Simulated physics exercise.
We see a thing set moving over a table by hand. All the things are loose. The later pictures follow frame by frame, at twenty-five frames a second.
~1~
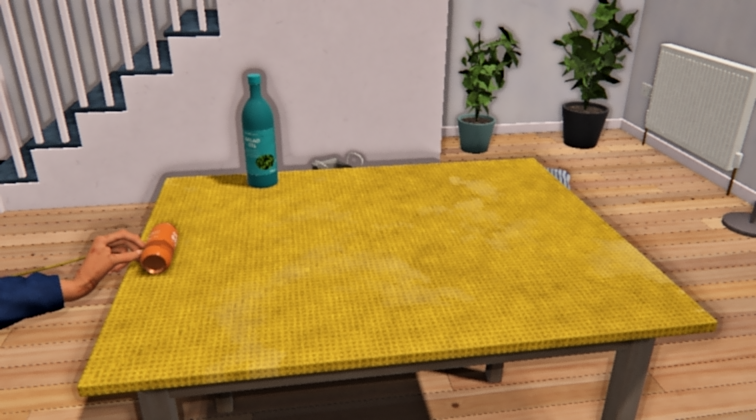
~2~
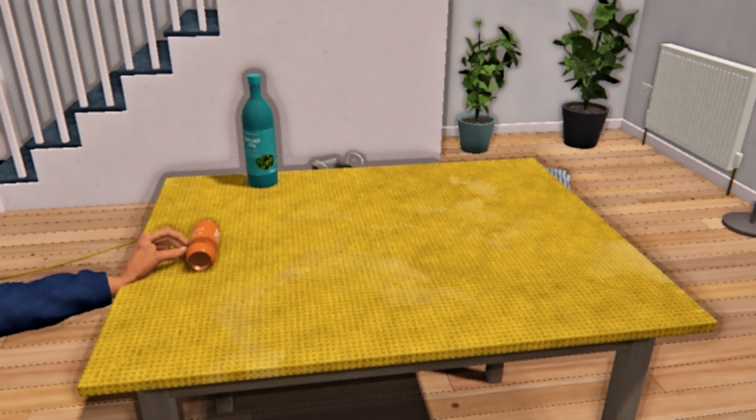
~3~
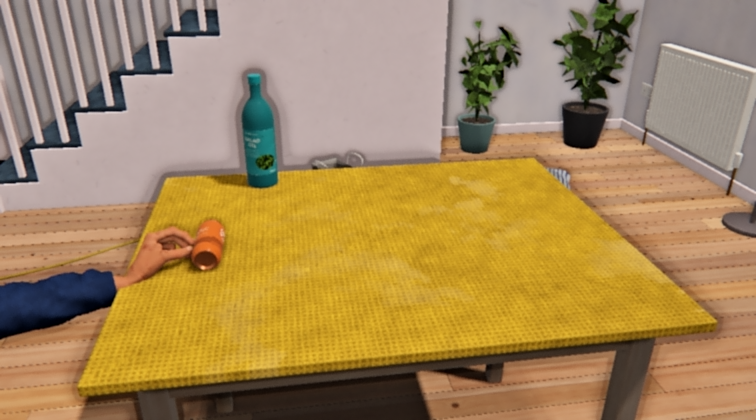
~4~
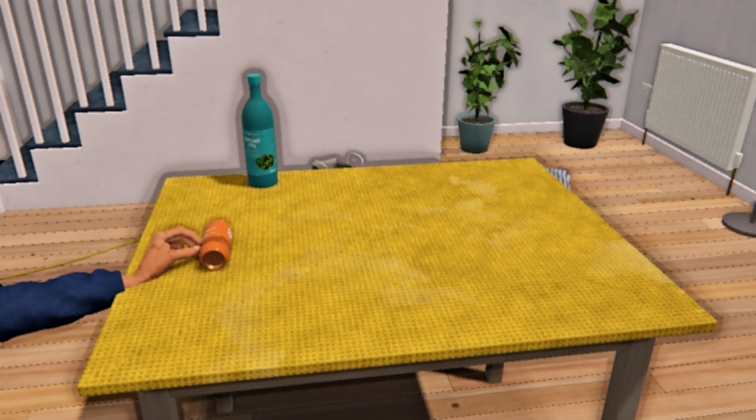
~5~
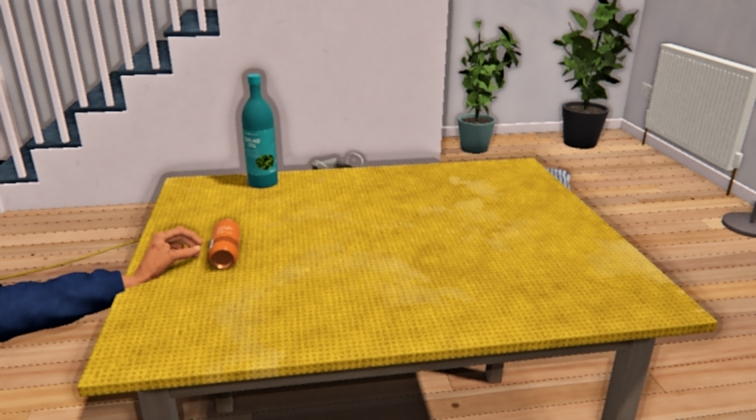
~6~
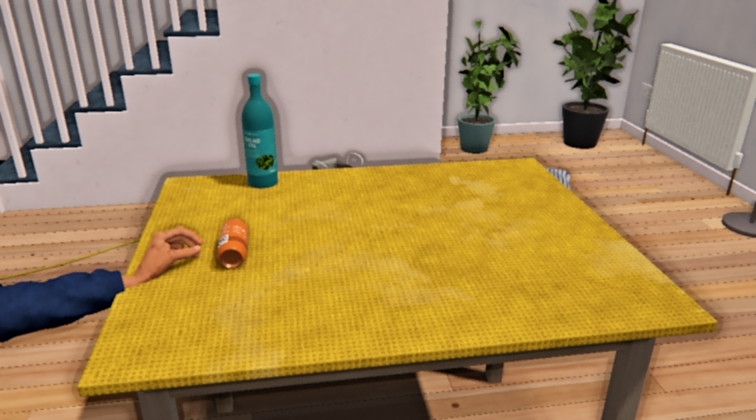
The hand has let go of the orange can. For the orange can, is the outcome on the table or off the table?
The orange can remains on top.
Then, 0.20 s past the last view, orange can displaced well along near (267, 240).
Then, 0.40 s past the last view, orange can displaced well along near (291, 239).
Finally, moved from the start, orange can. Final places as the last picture's camera would see them, orange can near (308, 237).
